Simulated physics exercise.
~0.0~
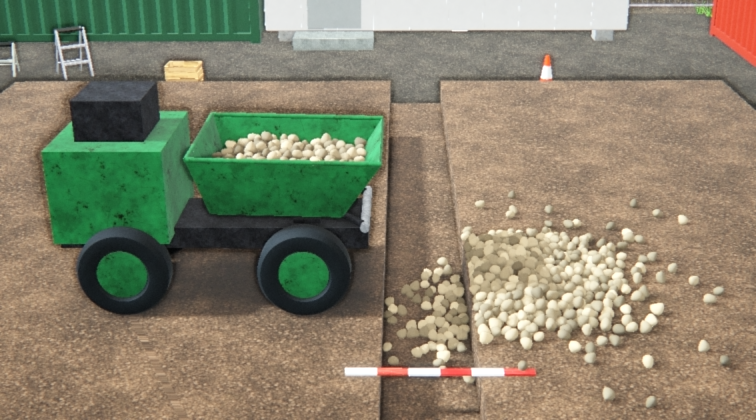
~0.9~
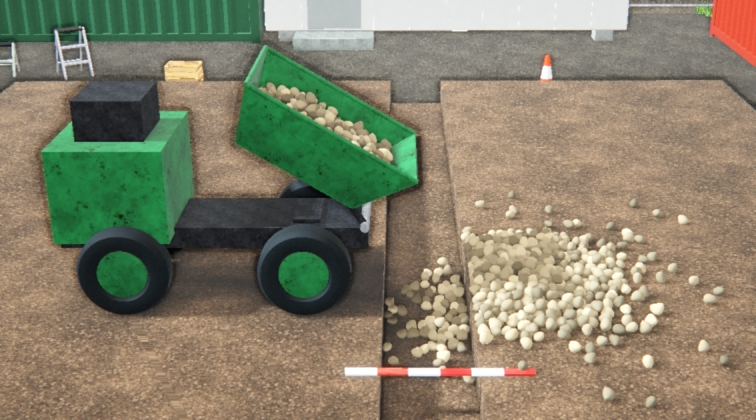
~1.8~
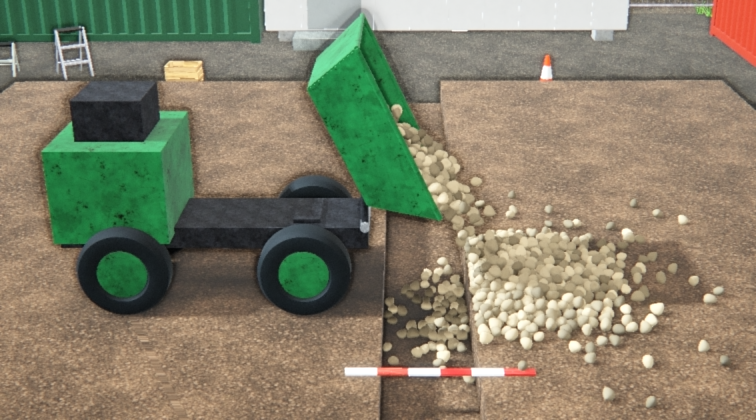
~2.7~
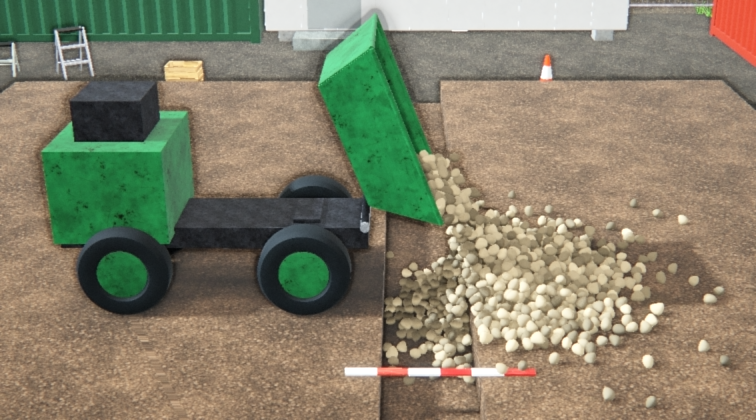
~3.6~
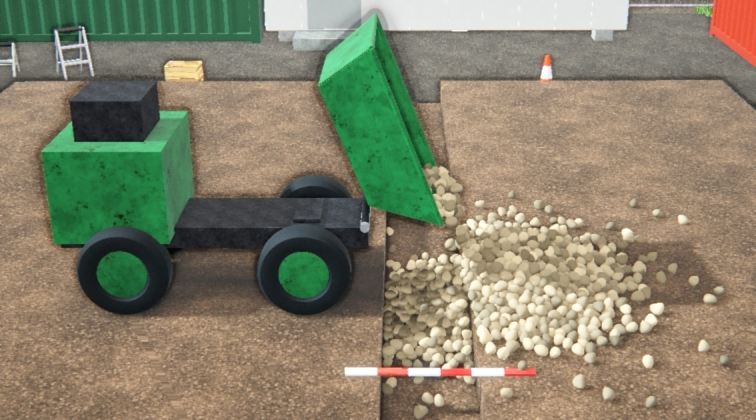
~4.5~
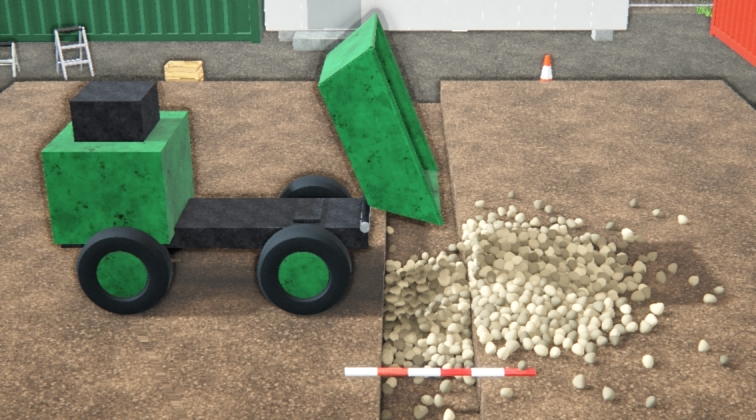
On a dirt yard, a green dump truck tipping its skip and pouring pale stones into a trench and onto the heap beyond.
